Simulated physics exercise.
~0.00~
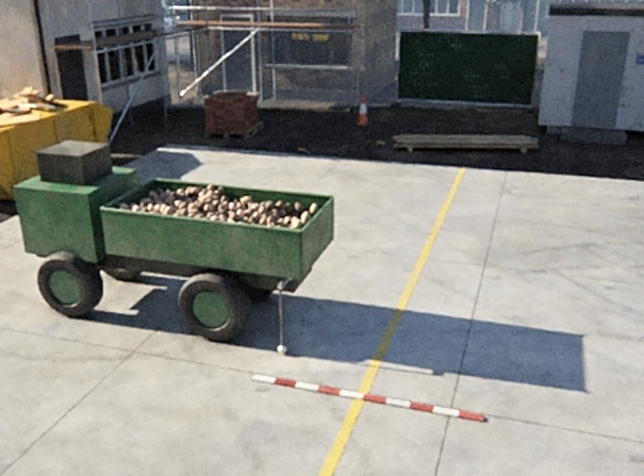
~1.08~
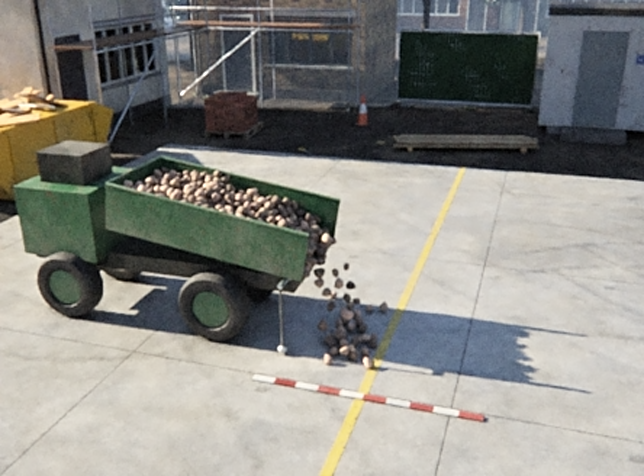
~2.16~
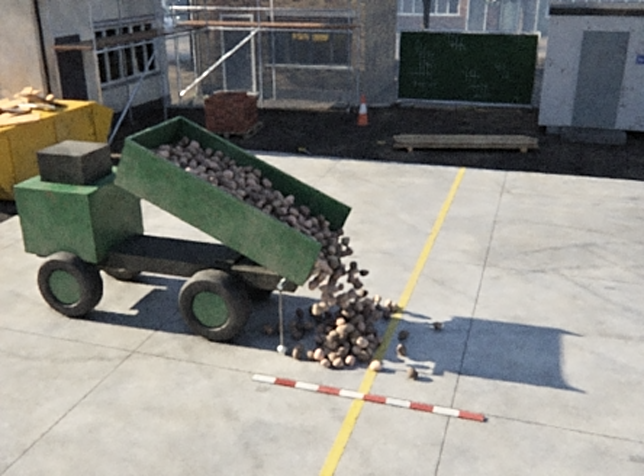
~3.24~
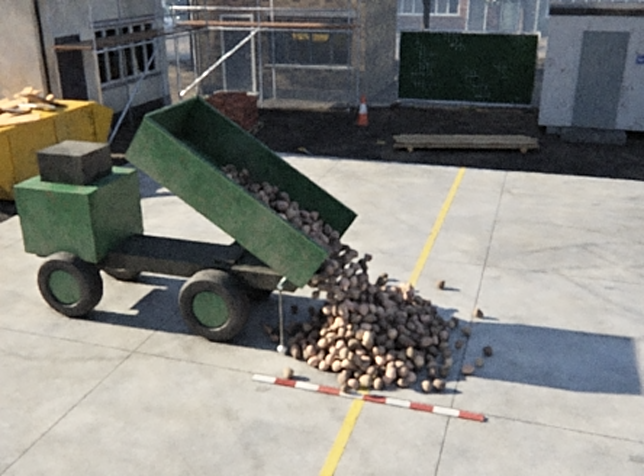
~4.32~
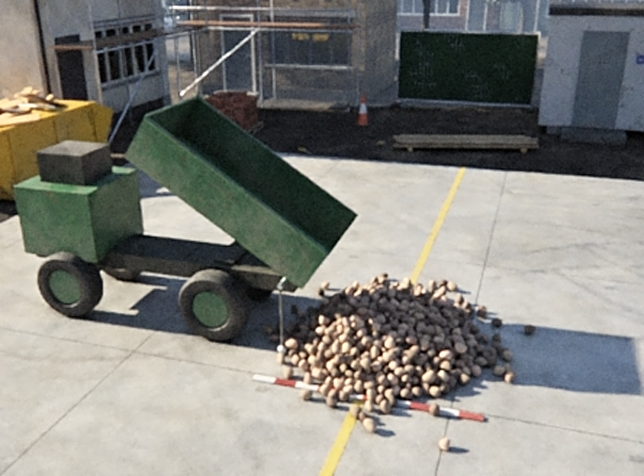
A green tipping trailer loaded with brown rounded cobbles stands at the left of a pale concrete yard, seen from its side and slightly above in sunlight. A yellow line crosses the ground beside a red and white striped staff, with a yellow skip, scaffolding and sheds behind. The bed begins to tilt, and the first stones drop from its open right end. It tips more steeply, and the cobbles pour into a growing heap that spreads over the line. Finally the raised bed is empty, and the wide pile straddles the line, partly covering the staff, with a few stones scattered around.
